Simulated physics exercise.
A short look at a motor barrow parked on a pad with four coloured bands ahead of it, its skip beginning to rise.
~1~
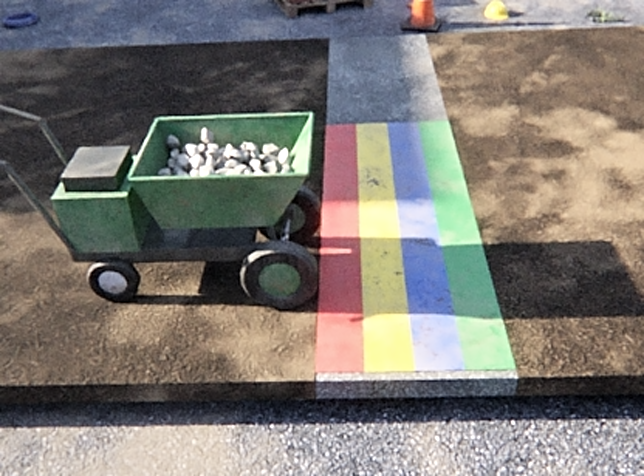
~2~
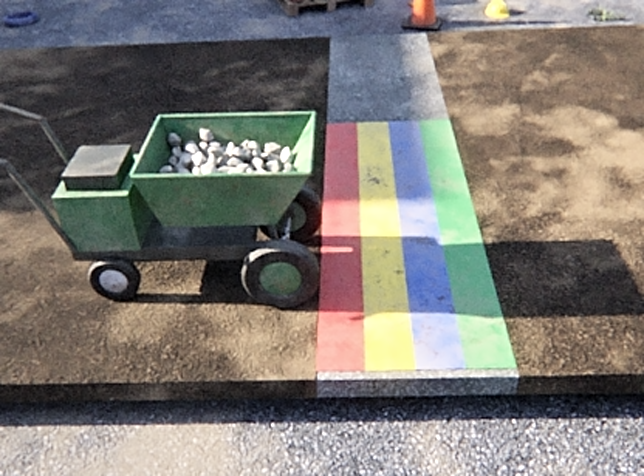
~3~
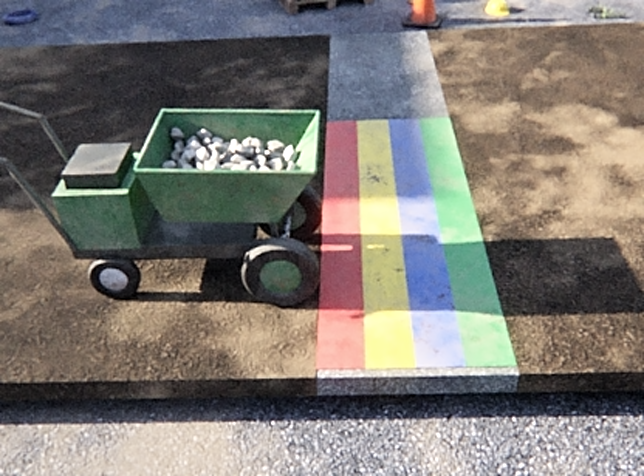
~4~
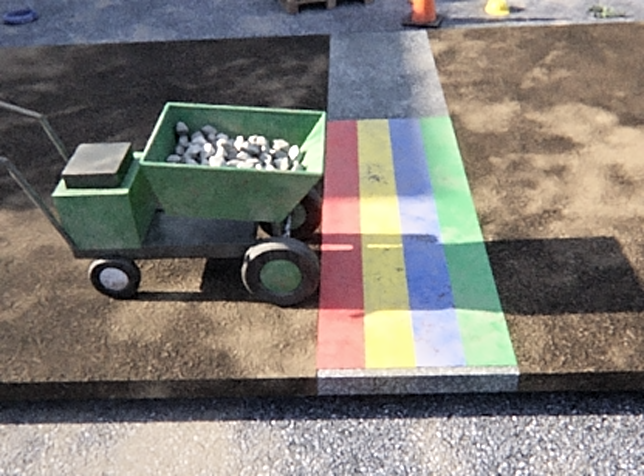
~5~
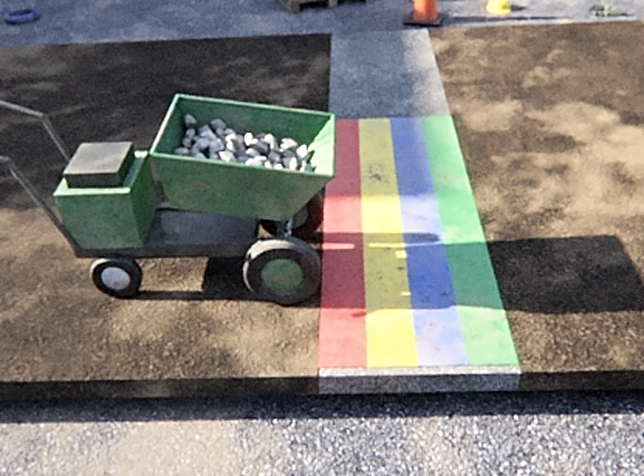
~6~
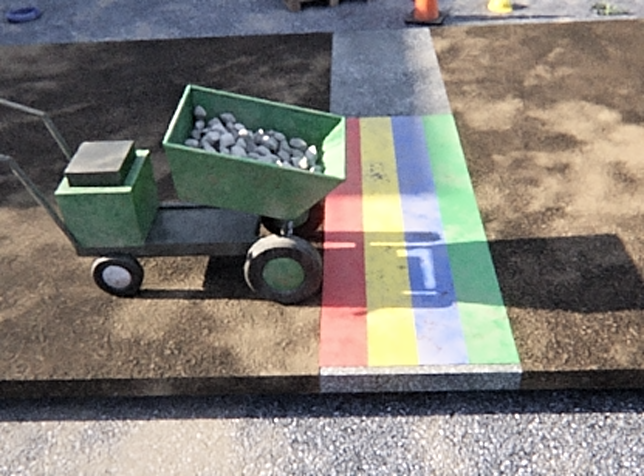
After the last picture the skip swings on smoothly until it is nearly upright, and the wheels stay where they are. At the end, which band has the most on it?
Most covered: The blue band.
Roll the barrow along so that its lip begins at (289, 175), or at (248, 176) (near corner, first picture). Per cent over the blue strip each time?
In turn 30 and 20 in a hundred.
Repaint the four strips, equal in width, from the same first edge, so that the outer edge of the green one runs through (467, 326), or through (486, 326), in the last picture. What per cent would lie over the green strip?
In turn 30 and 30 in a hundred.
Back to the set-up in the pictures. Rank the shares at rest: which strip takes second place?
In second place: The green one.
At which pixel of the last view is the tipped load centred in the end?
Around (448, 258).
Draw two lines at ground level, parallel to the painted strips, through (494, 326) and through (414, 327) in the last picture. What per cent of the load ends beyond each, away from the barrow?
In turn 20 and 80 in a hundred.
Just after the last frame, skip tipped steeply; every one in the skip.
A moment on, skip tipped right over; almost all in the skip; just a few over the blue strip.
Further on, skip tipped right over; roughly a third in the skip; just a few over the yellow strip; roughly a third over the blue strip; roughly a quarter over the green strip; about a tenth off the paint.
When it is over, skip tipped right over; roughly a quarter in the skip; not one over the red strip; about a tenth over the yellow strip; roughly a third over the blue strip; roughly a quarter over the green strip; about a tenth off the paint.
